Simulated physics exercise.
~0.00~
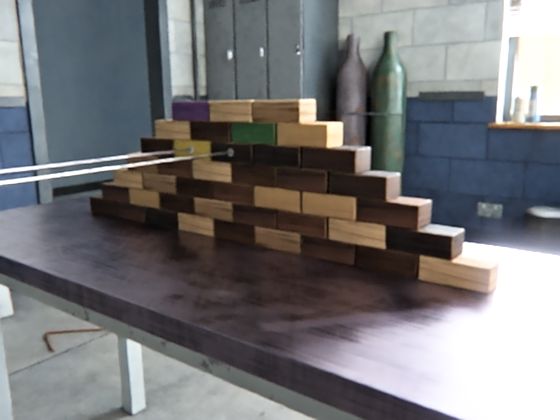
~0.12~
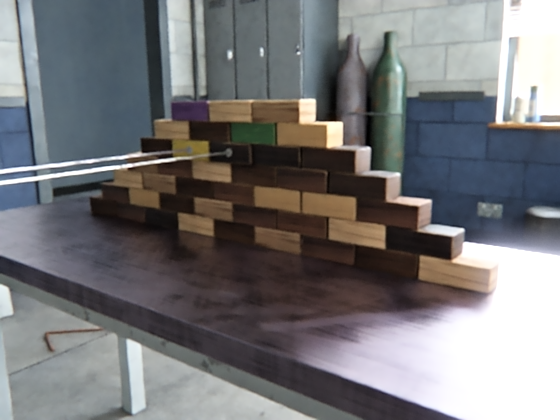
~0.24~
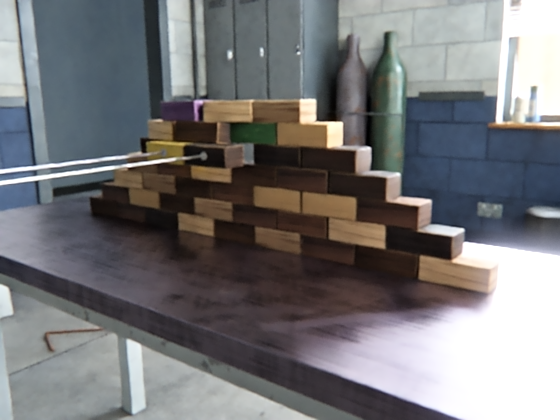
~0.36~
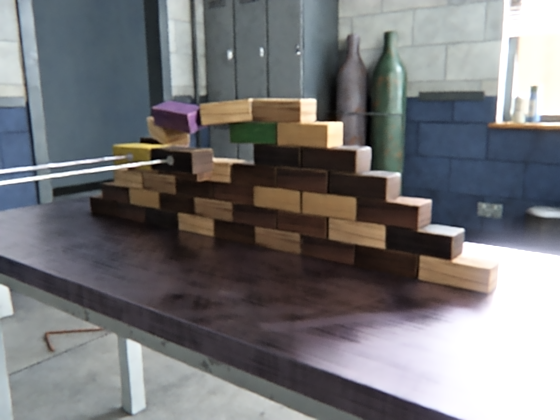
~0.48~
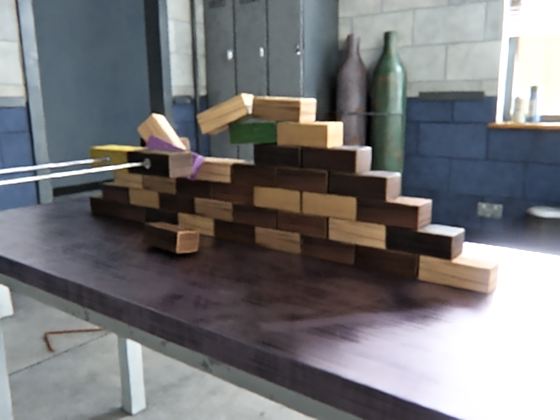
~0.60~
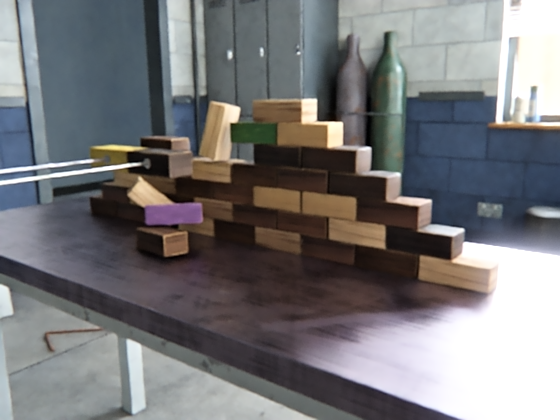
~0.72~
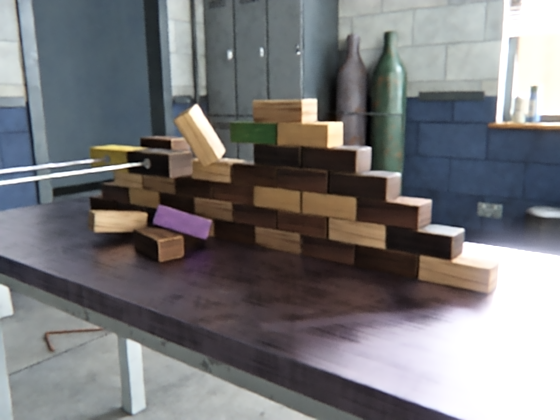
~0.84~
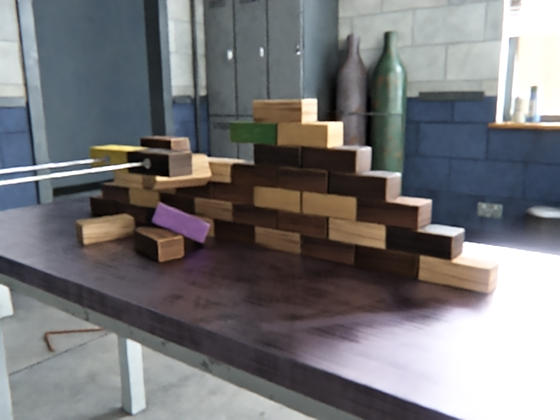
Two rods drag a yellow block and its neighbour left, and the purple block tumbles onto the table.
